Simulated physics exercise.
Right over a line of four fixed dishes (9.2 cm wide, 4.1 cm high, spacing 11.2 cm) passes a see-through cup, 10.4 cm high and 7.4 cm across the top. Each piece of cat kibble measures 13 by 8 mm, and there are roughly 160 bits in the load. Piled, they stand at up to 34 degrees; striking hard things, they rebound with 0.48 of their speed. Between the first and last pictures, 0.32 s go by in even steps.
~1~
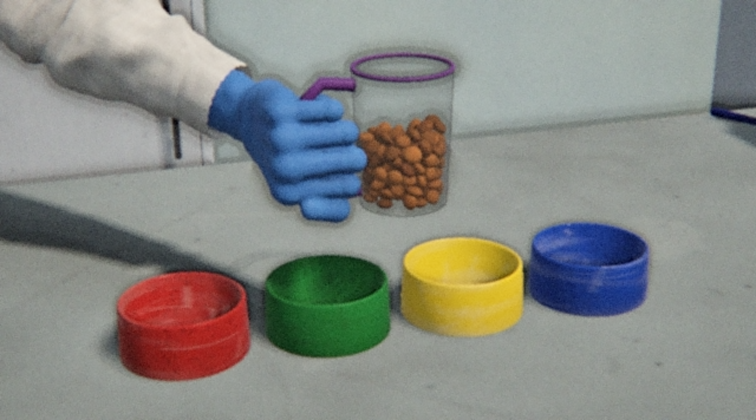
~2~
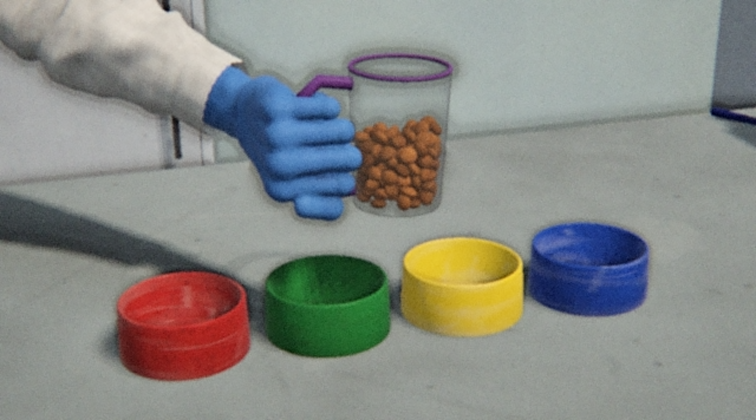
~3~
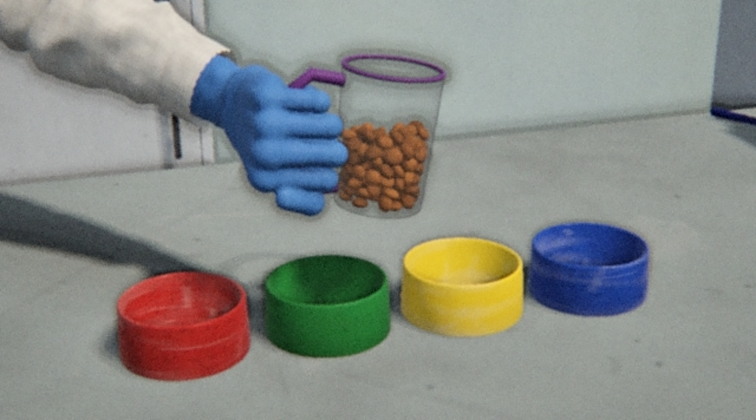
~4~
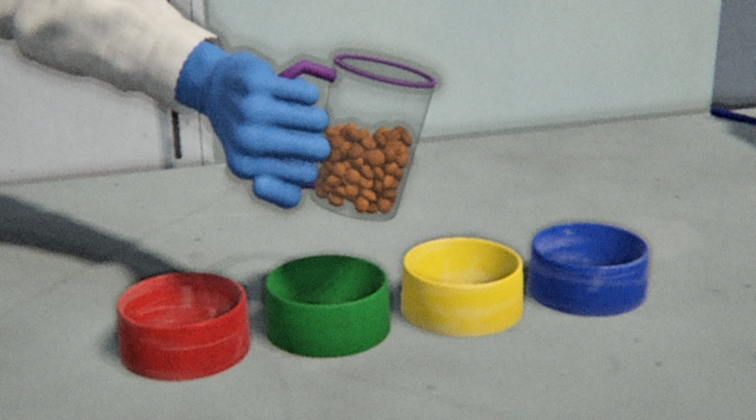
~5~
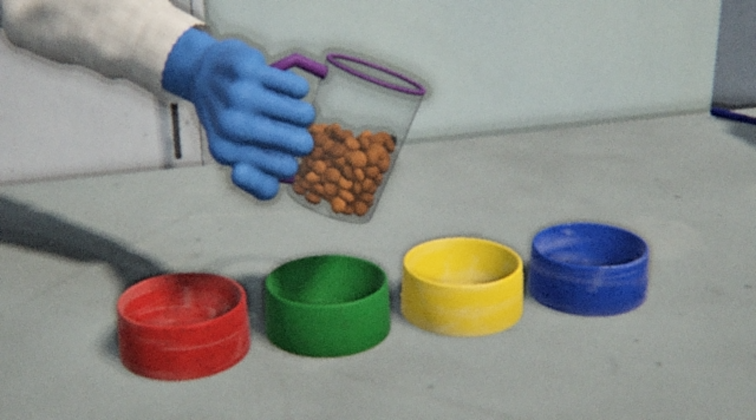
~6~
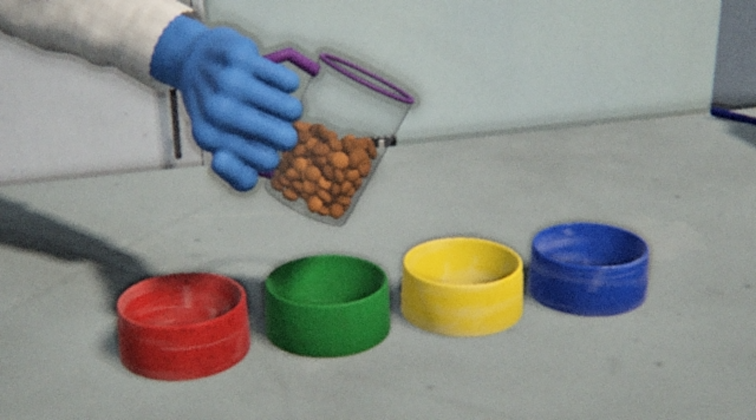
A blue-gloved hand held a clear cup of brown kibble above red, green, yellow and blue dishes, then moved it a little to the left while steadily tilting it to the right.
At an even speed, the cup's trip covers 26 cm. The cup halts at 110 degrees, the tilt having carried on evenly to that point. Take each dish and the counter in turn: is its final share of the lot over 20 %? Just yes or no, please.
In short: Red yes, blue no, green no, yellow no, counter no.
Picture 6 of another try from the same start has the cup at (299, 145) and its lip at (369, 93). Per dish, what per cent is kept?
Dish by dish: Red 90 percent, blue 0 percent, green 0 percent, yellow 0 percent.
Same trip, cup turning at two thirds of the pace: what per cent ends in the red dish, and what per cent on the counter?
Shares: Red 90, counter 0.
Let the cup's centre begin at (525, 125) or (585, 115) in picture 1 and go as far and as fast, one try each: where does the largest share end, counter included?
Largest amount - try one: Green, try two: Green.
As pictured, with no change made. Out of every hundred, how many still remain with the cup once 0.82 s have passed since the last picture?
Reading: Approx. 95 %.
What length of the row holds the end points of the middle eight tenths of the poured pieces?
It covers some 5 centimetres of the row.
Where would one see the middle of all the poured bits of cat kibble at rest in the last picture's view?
Roughly (174, 328).
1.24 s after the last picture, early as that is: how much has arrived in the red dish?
Share at that time: Approx. 40 per cent.
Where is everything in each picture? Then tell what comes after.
In the first frame, cup at (403, 135), tilt 0 degrees, lip at (450, 63), moved 0.0 cm; middle of the pieces at (406, 166); blue dish at (590, 245); yellow dish at (463, 262); green dish at (327, 280); red dish at (181, 300).
In the second frame, cup at (398, 135), tilt 2 degrees, lip at (448, 65), moved 0.3 cm; middle of the pieces at (400, 166).
In the third frame, cup at (385, 137), tilt 7 degrees, lip at (441, 71), moved 1.4 cm; middle of the pieces at (385, 168).
In the fourth frame, cup at (369, 138), tilt 14 degrees, lip at (431, 79), moved 2.6 cm; middle of the pieces at (364, 170).
In the fifth frame, cup at (352, 140), tilt 21 degrees, lip at (421, 88), moved 3.9 cm; middle of the pieces at (344, 172).
In the sixth frame, cup at (336, 142), tilt 28 degrees, lip at (410, 98), moved 5.2 cm; middle of the pieces at (323, 173); blue dish at (590, 245); yellow dish at (463, 262); green dish at (327, 280); red dish at (181, 300).
Then, 0.49 s after the last picture, tilt 81 degrees; cup holds 100 %.
Then, 0.82 s after the last picture, tilt 110 degrees; cup holds 95 %.
Then, 1.24 s after the last picture, tilt 110 degrees; cup holds 55 %, red 40 %.
In the end, red 85 %, blue 0 %, green 0 %, yellow 0 %, counter 0 %, cup 15 %.
